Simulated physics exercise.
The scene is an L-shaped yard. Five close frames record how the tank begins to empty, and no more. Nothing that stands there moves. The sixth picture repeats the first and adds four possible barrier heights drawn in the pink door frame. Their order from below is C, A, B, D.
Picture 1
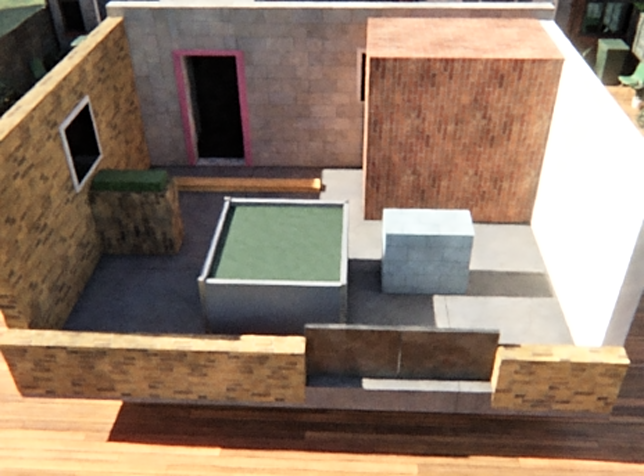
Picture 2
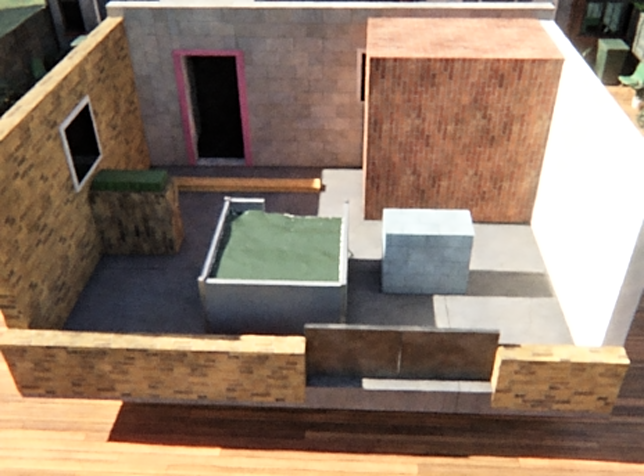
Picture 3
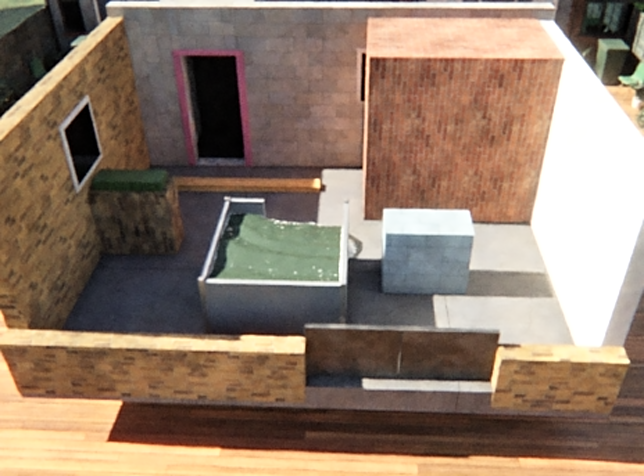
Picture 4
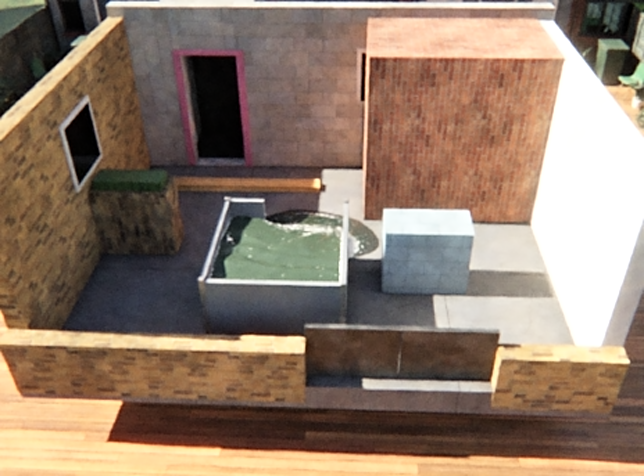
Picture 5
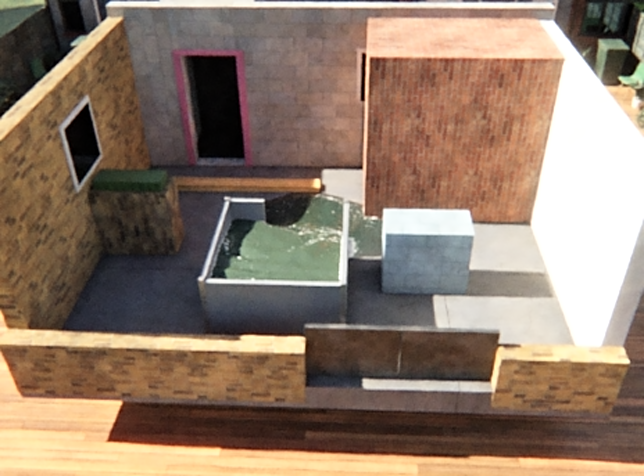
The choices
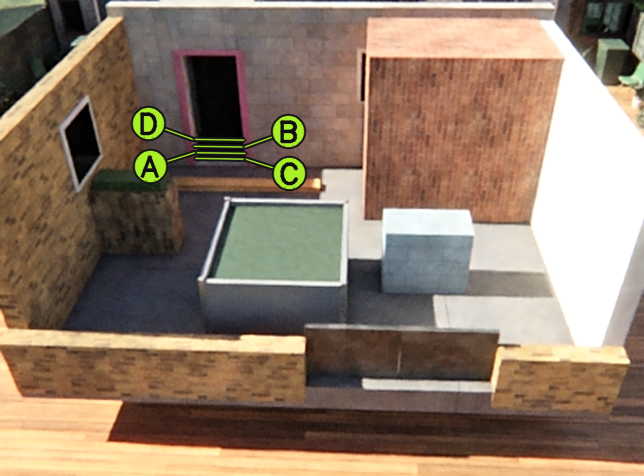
Walled yard with a pink doorway, green water lying still in a tank, then churning and spreading out behind it across paving.
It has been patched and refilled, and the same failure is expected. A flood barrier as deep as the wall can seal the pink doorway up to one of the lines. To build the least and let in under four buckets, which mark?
Line A just does it.
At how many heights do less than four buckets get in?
Three.
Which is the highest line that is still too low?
C it is.
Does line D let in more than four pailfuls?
No.
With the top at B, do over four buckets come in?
No, that is safe.
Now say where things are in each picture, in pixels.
Water in the tank at rest, its middle at (280, 243); foot of the pink doorway at (221, 165); shut gate at (401, 337), in the first picture.
Water covers 1 % of the ground, its front hidden from here, in the second picture.
Water covers 4 % of the ground, its front hidden from here, in the third picture.
In the fourth picture, 8 % of the ground under water, visible out to (371, 241).
In the fifth picture, 14 % of the ground under water, visible out to (308, 193).
In lime, A at (219, 153); B at (219, 146); C at (220, 158); D at (218, 139); from the bottom up C, A, B, D.
If A is chosen, a splash gets over, under a bucket.
If B is chosen, nothing gets over.
If C is chosen, about 10 bucketfuls get in.
If D is chosen, nothing gets over.
